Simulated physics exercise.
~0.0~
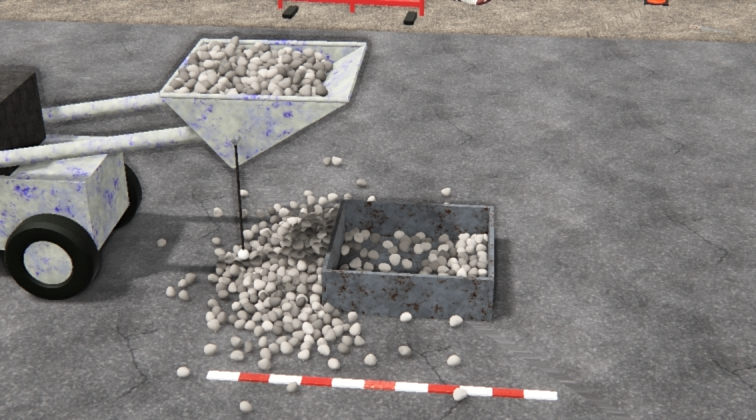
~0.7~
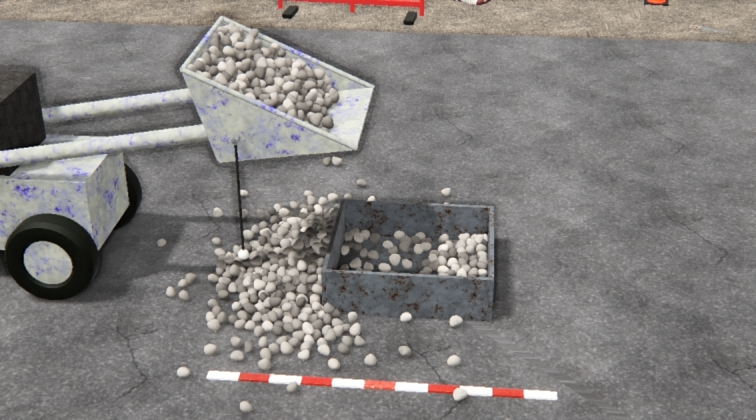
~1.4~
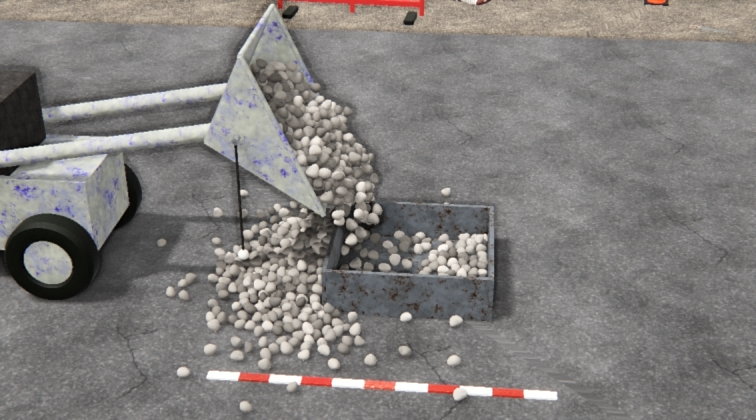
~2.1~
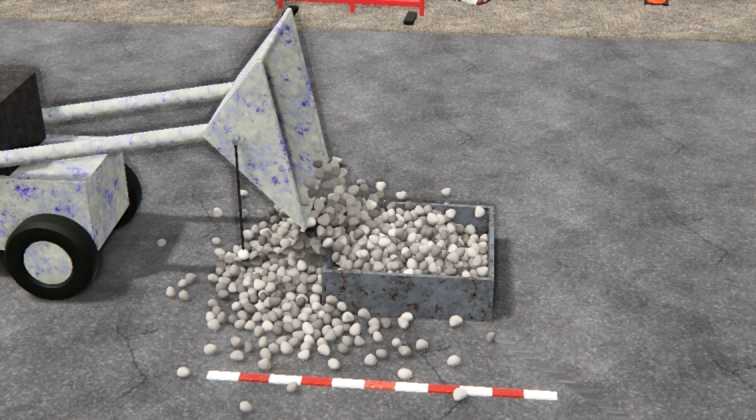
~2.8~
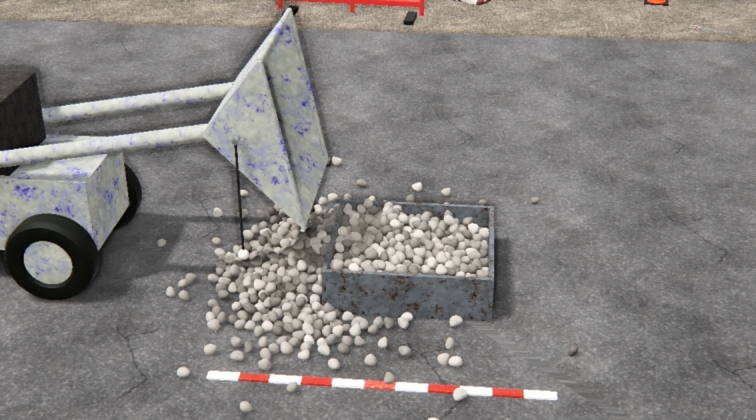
A loader's speckled white bucket, heaped with round pale stones, hangs above a pile of similar stones spilled around the left side of an open, rusty grey bin that already holds some. The bucket tips forward to the right, its load still held at first. As it steepens, the stones slide over the lip in a thick stream and pour mostly into the bin. The bin fills quickly while a few stones scatter around it. Finally the bucket hangs empty and steeply tilted, with the bin heaped and the pile still lying beside it, behind a red and white striped staff.
